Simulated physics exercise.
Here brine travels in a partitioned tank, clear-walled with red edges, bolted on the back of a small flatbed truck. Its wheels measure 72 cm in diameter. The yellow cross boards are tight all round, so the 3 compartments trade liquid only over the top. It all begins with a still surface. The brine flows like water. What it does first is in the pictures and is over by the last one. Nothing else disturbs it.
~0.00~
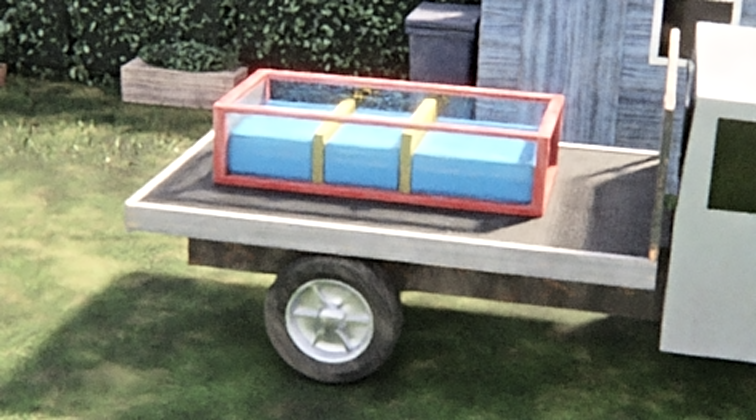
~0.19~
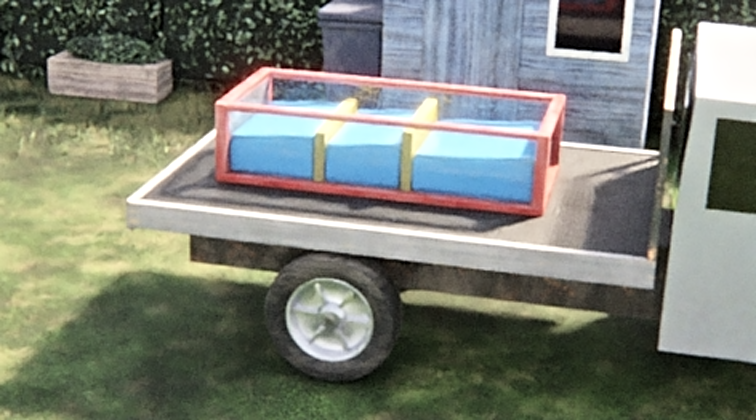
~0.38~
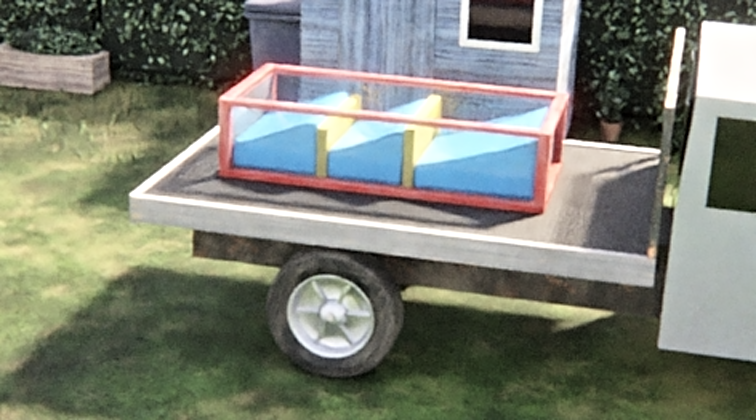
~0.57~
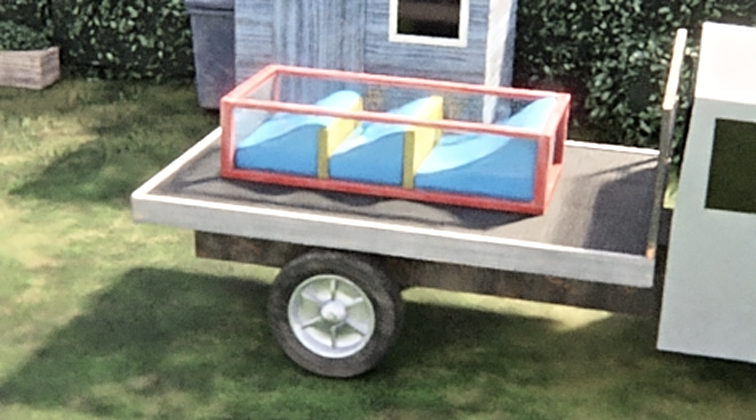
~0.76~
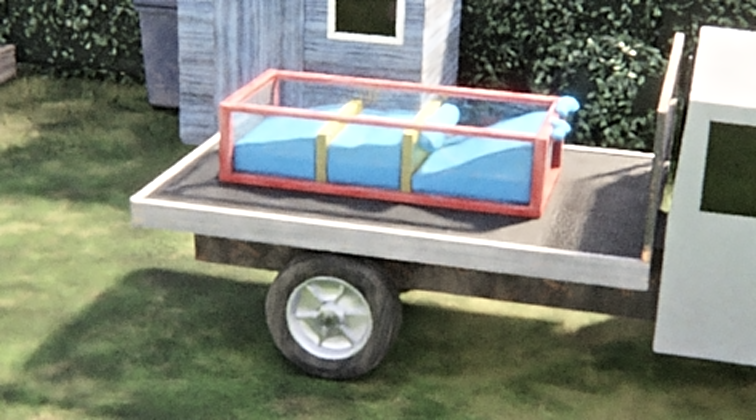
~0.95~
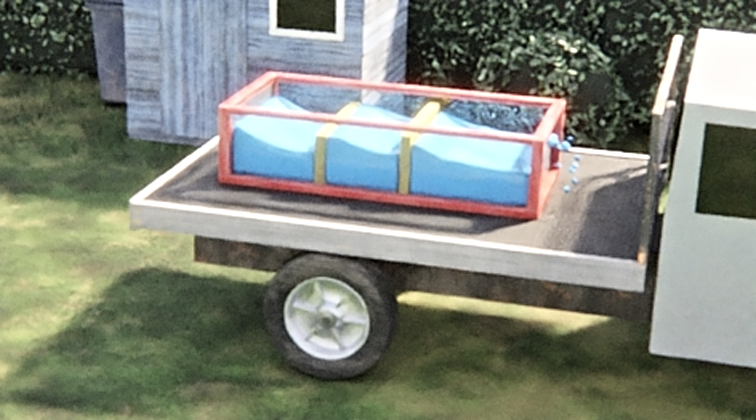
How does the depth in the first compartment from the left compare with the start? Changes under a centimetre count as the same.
It ends lower.
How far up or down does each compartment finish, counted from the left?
In cm: 2 down, 2 up, 0.
Then, 1.25 s in, left to right it is 22, 25, 23 cm deep.
Then, 1.75 s in, left to right it is 22, 26, 23 cm deep.
Then, 2.15 s in, left to right it is 22, 26, 23 cm deep.
Then, 3.93 s in, left to right it is 22, 26, 23 cm deep.
